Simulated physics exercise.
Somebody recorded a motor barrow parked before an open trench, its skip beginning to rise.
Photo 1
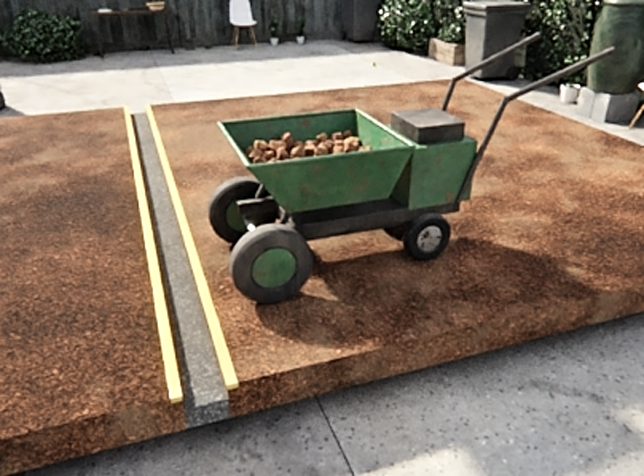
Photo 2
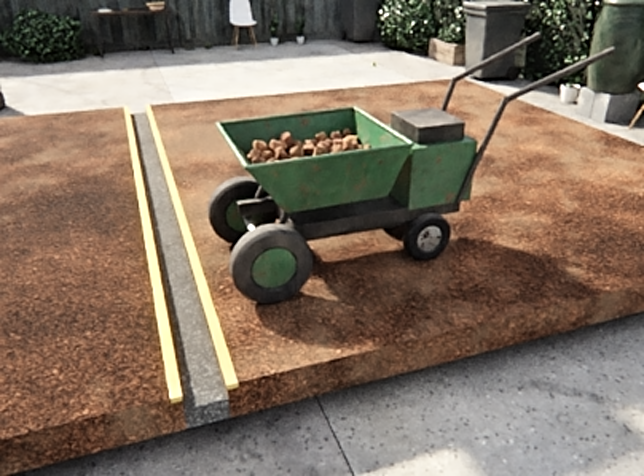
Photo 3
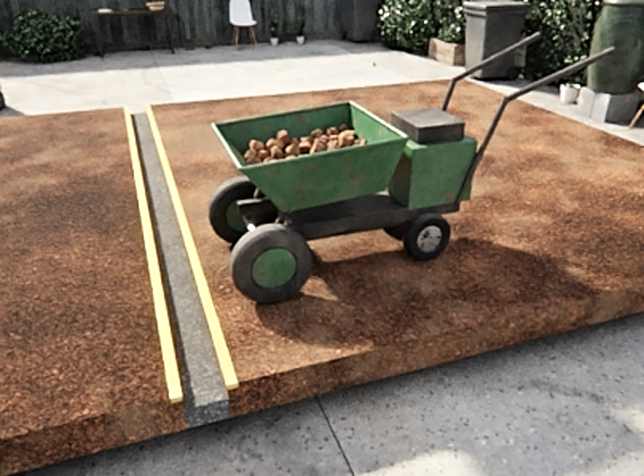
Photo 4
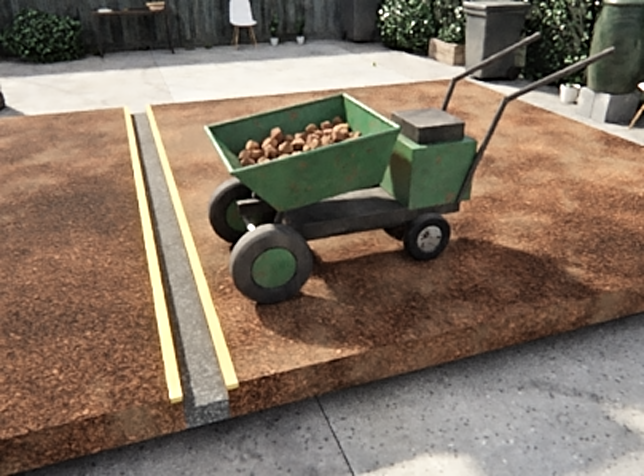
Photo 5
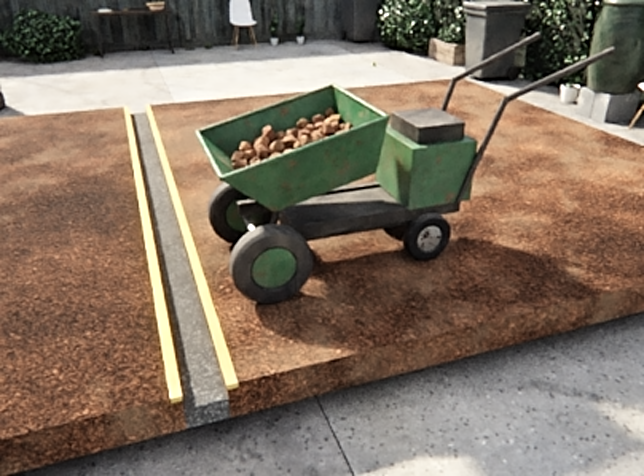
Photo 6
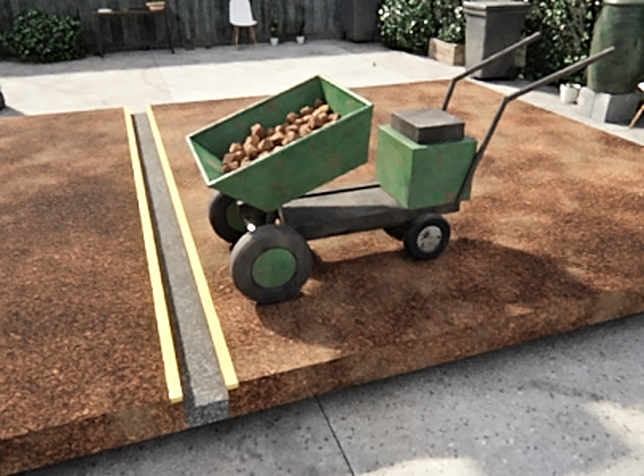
We see a green motor barrow loaded with brown clods, standing on reddish-brown ground beside a narrow, yellow-edged trench. The skip starts level, then gradually tilts forward to the left, its rear lifting while the wheels stay still.
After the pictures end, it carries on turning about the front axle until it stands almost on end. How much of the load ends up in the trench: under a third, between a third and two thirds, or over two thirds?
I expect a trench portion lower than one third.
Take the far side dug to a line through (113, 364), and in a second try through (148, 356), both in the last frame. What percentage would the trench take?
About 60 %, then 20 %.
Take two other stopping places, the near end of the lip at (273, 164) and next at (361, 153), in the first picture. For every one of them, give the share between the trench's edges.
In turn 30 and 30 in a hundred.
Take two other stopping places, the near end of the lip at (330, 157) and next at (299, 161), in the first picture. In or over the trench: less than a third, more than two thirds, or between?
One to two thirds, then the middle third.
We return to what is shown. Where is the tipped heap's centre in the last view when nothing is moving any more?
Roughly pixel (110, 289).
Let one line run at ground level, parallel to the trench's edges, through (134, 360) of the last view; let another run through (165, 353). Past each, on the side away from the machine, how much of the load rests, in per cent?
Near 70 % and near 90 %, in that order.
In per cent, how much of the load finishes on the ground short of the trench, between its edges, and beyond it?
Short about 0 %, between about 10 %, beyond about 90 %.
Soon, skip tipped steeply; all in the skip.
A while on, skip tipped right over; most in the skip; a small part beyond it; a small part falling.
Towards the end, skip tipped right over; a small part in the skip; most beyond it.
Finally, skip tipped right over; a small part in or heaped over the trench; nearly all beyond it.
